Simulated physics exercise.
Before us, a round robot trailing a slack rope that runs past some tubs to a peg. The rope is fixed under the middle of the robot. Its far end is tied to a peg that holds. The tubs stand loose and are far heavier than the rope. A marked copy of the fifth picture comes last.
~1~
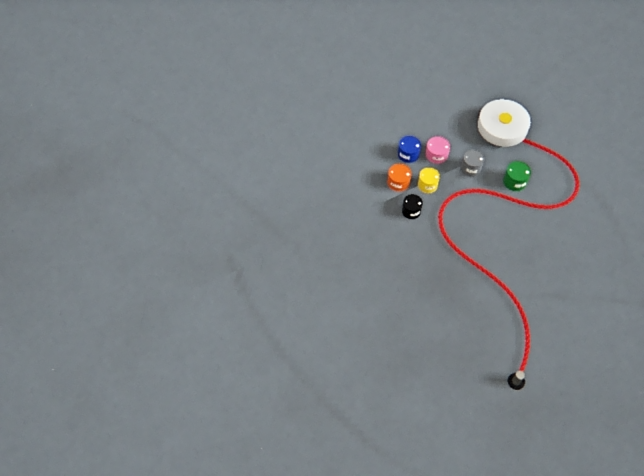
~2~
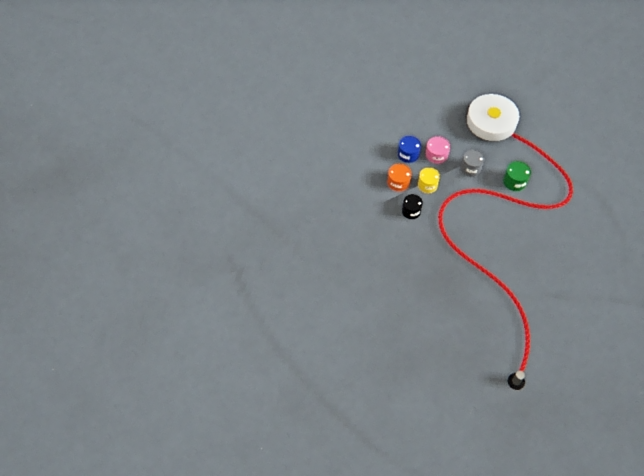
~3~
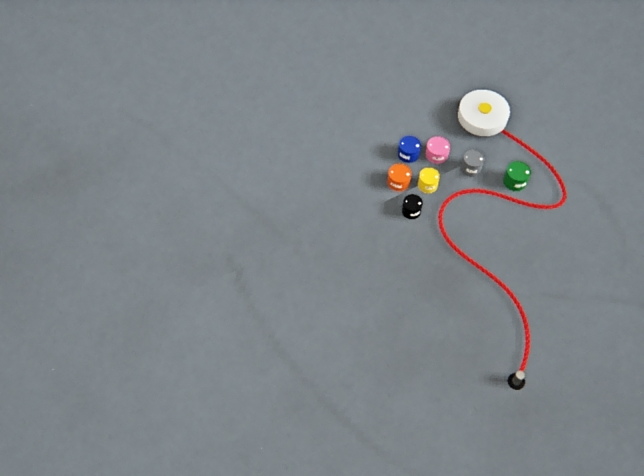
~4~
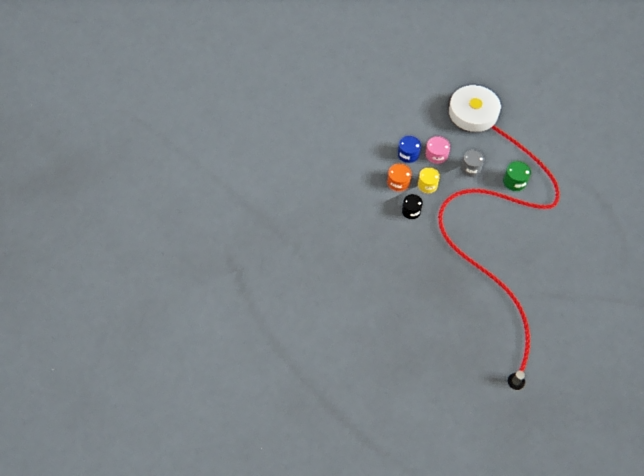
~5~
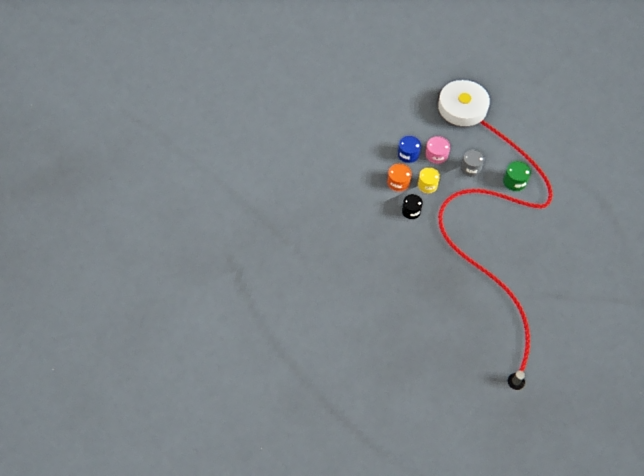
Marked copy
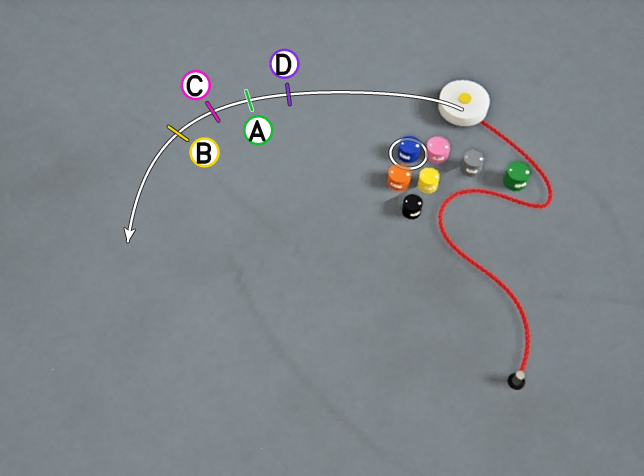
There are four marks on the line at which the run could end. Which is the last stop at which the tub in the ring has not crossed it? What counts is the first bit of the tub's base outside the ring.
Stop at A.
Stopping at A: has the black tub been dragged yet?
No.
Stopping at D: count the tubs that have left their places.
By then, one.
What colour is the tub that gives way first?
The green tub.
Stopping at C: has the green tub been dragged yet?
Yes.
On the copy, A at (249, 100); B at (178, 133); C at (213, 112); D at (288, 94); the ring at (408, 154); the route from (462, 110) via (249, 100) to (128, 242).
On A. First, robot (389, 88); blue tub (409, 149).
Then, robot (312, 87); blue tub (409, 149).
Finally, robot (248, 95); green tub (466, 189); grey tub (457, 172); pink tub (432, 156); blue tub (409, 149); the blue tub is still in its ring.
By contrast, B drags the ringed tub to (367, 175); C drags the ringed tub to (394, 161); D is safe but short.
